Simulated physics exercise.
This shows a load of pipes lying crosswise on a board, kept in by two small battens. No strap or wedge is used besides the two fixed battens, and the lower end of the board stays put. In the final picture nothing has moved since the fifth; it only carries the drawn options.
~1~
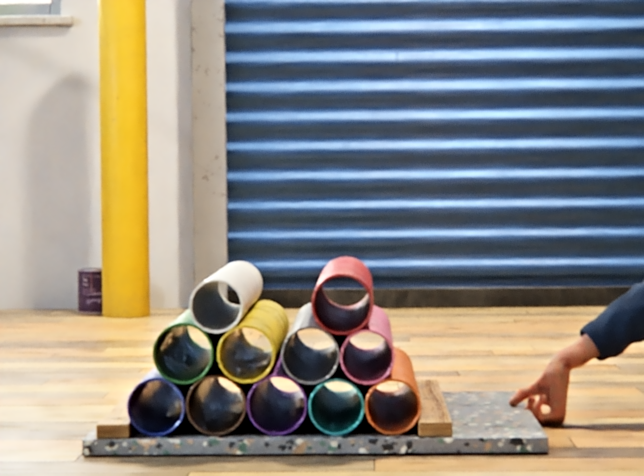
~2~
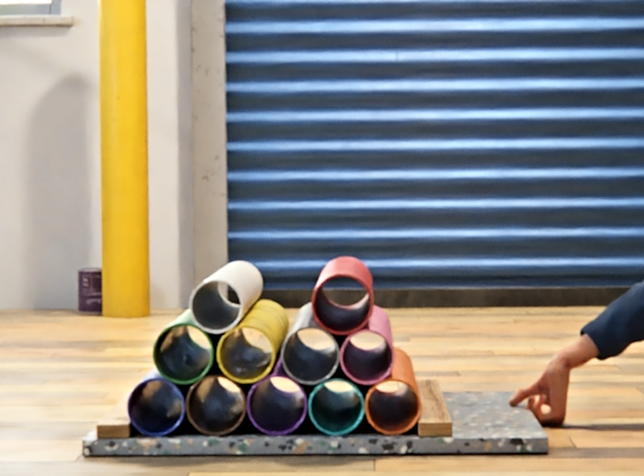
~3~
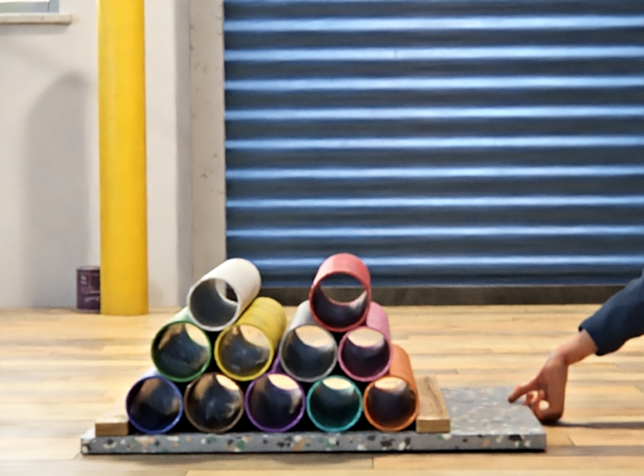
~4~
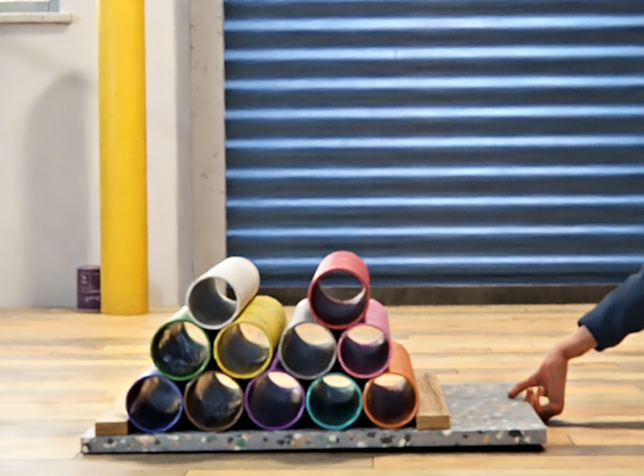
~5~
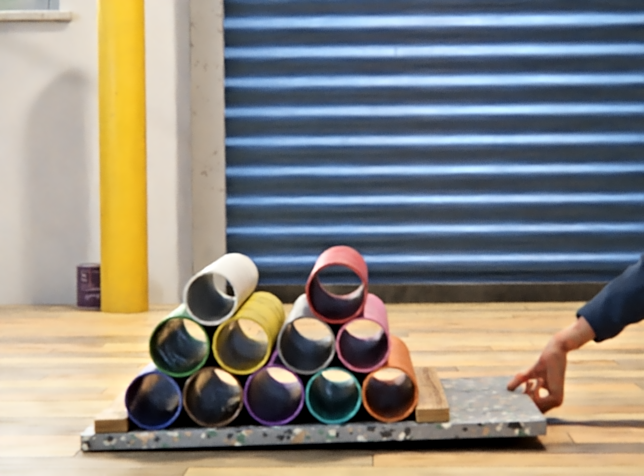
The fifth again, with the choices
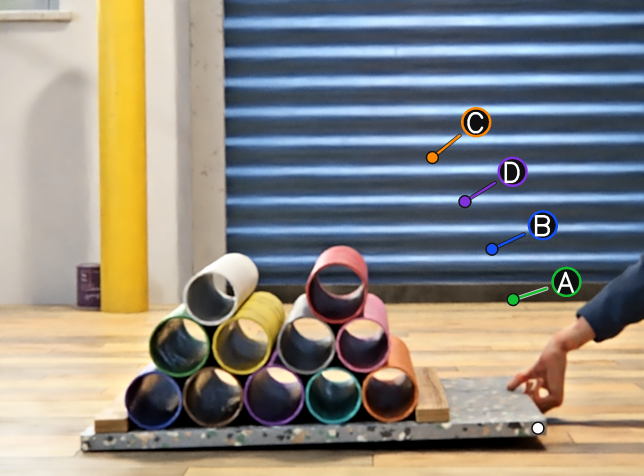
The speckled board, loaded with a stack of colourful pipes between two wooden battens, stayed still at first, then its right end rose slightly as a hand lifted it, with the pipes still stacked.
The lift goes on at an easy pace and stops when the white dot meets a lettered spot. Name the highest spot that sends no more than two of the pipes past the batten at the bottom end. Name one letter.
It can be raised to B.
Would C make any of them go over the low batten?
Yes.
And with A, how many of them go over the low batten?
The count is none.
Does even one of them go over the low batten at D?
Yes, at D.
On the marked copy, A at (513, 300); B at (492, 249); C at (433, 157); D at (465, 202); the white dot at (538, 428).
Following B. Soon after the start, board at 16°.
Later, board at 25°.
In the end, board at 25°, none over the low batten.
As for the rest, A none over the low batten; C eleven over the low batten; D six over the low batten.
